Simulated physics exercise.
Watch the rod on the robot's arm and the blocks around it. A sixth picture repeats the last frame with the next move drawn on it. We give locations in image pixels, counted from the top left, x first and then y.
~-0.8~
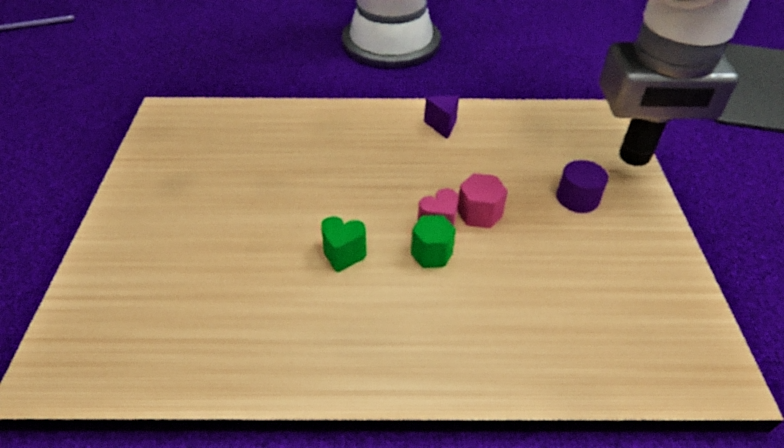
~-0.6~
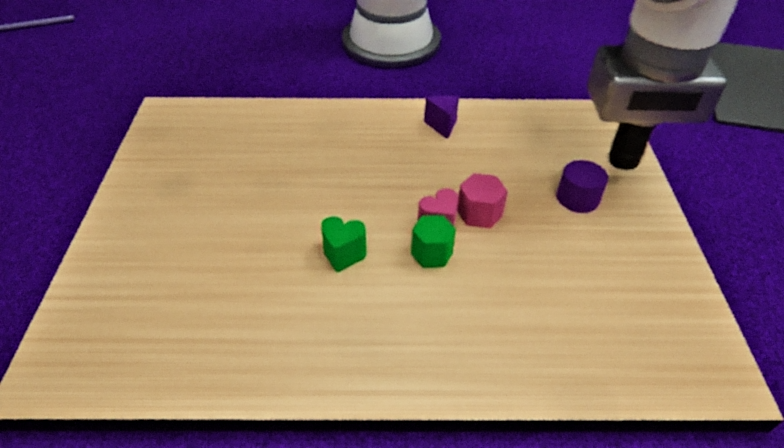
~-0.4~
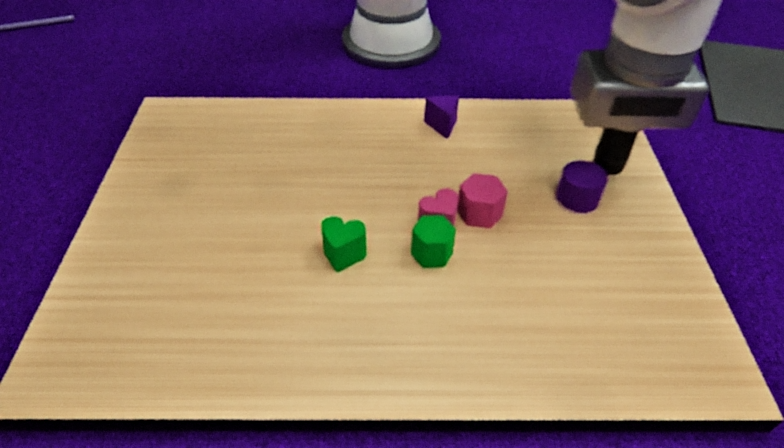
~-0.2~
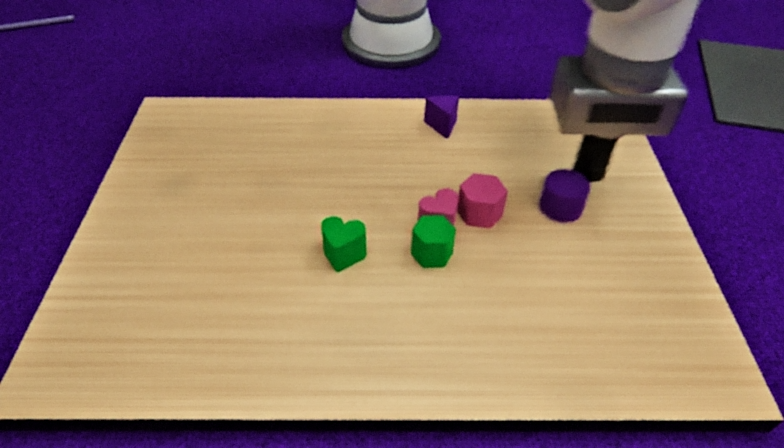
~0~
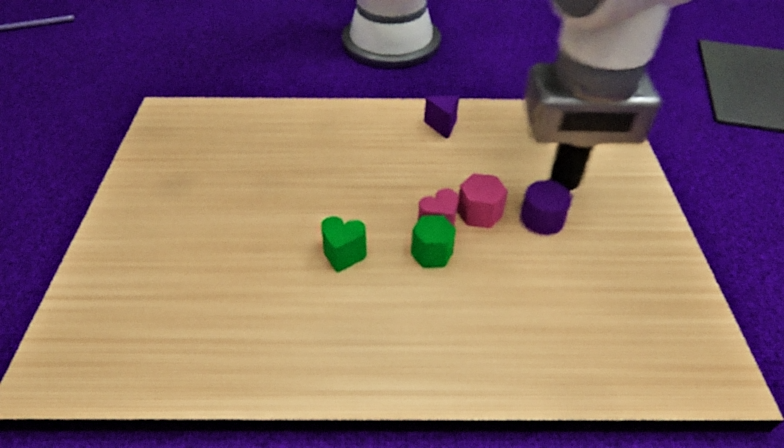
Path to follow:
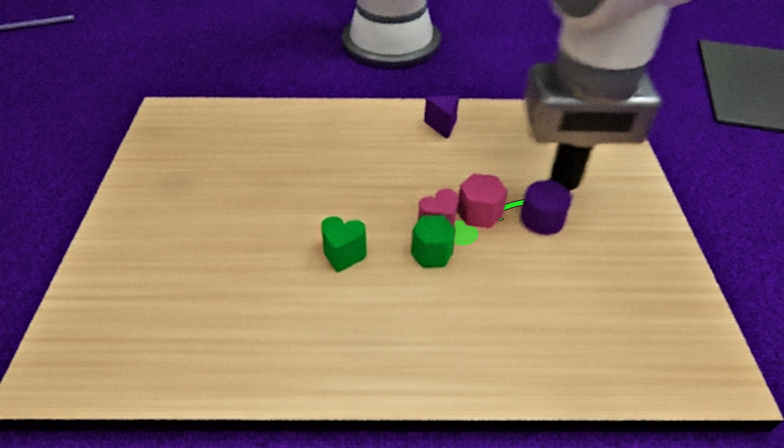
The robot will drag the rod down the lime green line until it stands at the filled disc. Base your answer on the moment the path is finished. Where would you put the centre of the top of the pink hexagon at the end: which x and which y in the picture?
I'd say the pink hexagon ends with its top centre at (428, 196).
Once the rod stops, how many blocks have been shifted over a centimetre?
At least three of them.
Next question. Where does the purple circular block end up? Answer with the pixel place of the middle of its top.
So, by the moment the path ends, you'll find the top centre of the purple circular block at (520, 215).
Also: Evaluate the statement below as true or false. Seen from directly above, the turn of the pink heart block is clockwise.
This is false.
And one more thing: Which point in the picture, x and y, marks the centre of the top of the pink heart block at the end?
Its top middle is near (393, 207).
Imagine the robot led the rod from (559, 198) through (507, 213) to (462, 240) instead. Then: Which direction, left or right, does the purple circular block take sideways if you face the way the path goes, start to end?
The purple circular block is shifted sideways to the left, facing along the path from start to end.
Drawn move, from (559, 198) via (505, 207), ending at (461, 233).
On the path given first. One third of the way, rod (526, 185); purple circular block (530, 205).
Two thirds of the way, rod (493, 198); pink heart block (420, 203), turned 30° anticlockwise; pink hexagon (456, 192), turned 25° clockwise; purple circular block (521, 215).
At the end, rod (464, 215); green hexagon still; pink heart block (393, 207), turned 45° anticlockwise; pink hexagon (428, 196), turned 45° clockwise; purple circular block (520, 215).
